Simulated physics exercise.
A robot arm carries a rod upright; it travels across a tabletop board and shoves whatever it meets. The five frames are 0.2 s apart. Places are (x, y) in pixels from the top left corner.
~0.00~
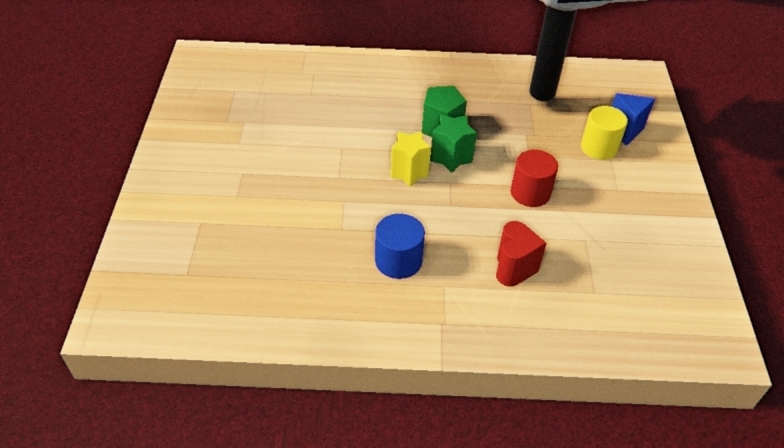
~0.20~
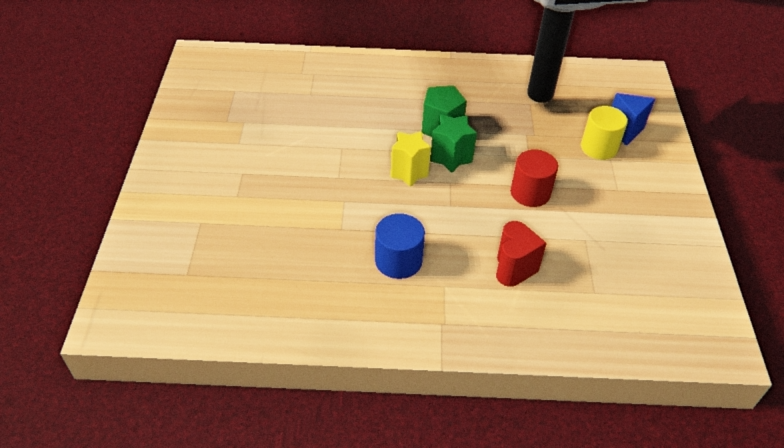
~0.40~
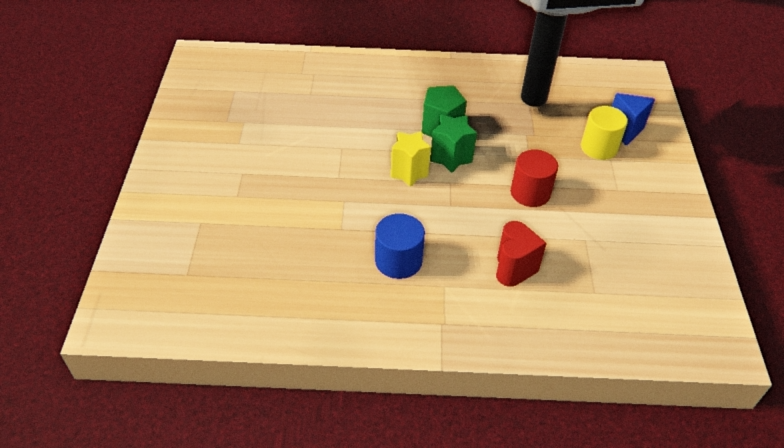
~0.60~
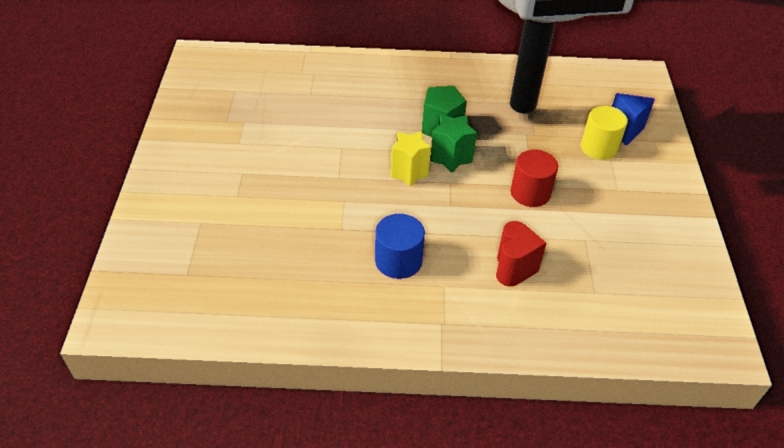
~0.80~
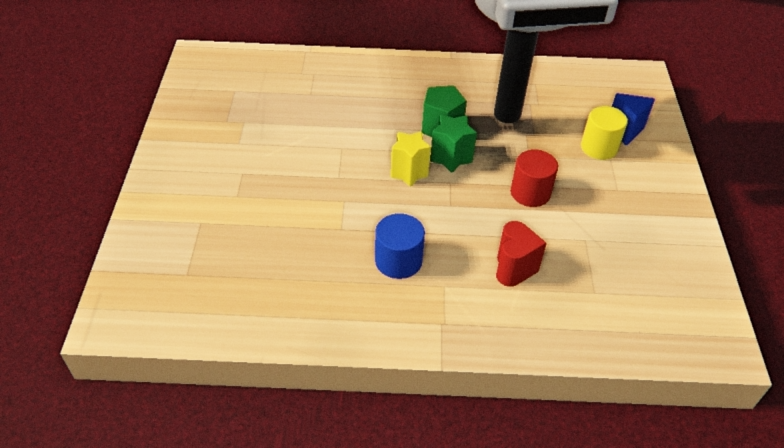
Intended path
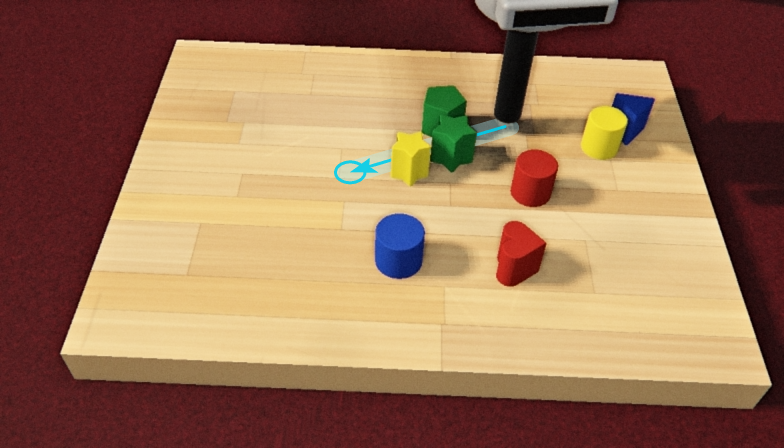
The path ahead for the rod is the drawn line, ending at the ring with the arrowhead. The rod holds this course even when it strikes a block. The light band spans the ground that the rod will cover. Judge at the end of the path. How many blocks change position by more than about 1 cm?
The push moves three or more blocks more than 1 cm.
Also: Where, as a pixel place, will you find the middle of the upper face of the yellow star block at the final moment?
Around (398, 158).
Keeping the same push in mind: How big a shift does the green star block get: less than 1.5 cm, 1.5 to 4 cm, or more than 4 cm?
Movement: 1.5 to 4 cm.
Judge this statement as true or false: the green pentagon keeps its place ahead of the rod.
That is false.
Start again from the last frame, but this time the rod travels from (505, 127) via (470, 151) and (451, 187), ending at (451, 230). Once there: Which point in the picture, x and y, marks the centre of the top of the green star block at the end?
I think it will end close to (426, 145).
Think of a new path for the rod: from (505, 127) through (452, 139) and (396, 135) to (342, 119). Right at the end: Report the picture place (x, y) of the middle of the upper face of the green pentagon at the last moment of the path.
Final place: (383, 78).
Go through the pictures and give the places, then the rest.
The first frame shows rod tip (542, 95); block tops, yellow star block (411, 142); green pentagon (445, 97); green star block (455, 127); red circle (538, 163).
The second frame shows rod (540, 96); blocks unchanged.
The third frame shows rod (534, 100); blocks unchanged.
The fourth frame shows rod (523, 106); blocks unchanged.
The fifth frame shows rod (507, 116); yellow star block (411, 142); green pentagon (445, 97); green star block (455, 127); red circle (538, 163).
Path on the board, straight from (505, 127) to (350, 172).
On the path given first. One third of the way, rod (456, 131); green pentagon (428, 96), turned 20° clockwise; green star block (445, 134), turned 15° anticlockwise.
Two thirds of the way, rod (404, 146); yellow star block (398, 158), turned 75° clockwise; green pentagon (423, 95), turned 30° clockwise; green star block (428, 144), turned 105° anticlockwise.
At the end, rod (350, 162); yellow star block (398, 158), turned 75° clockwise; green pentagon (423, 95), turned 30° clockwise; green star block (427, 144), turned 105° anticlockwise; red circle in place.
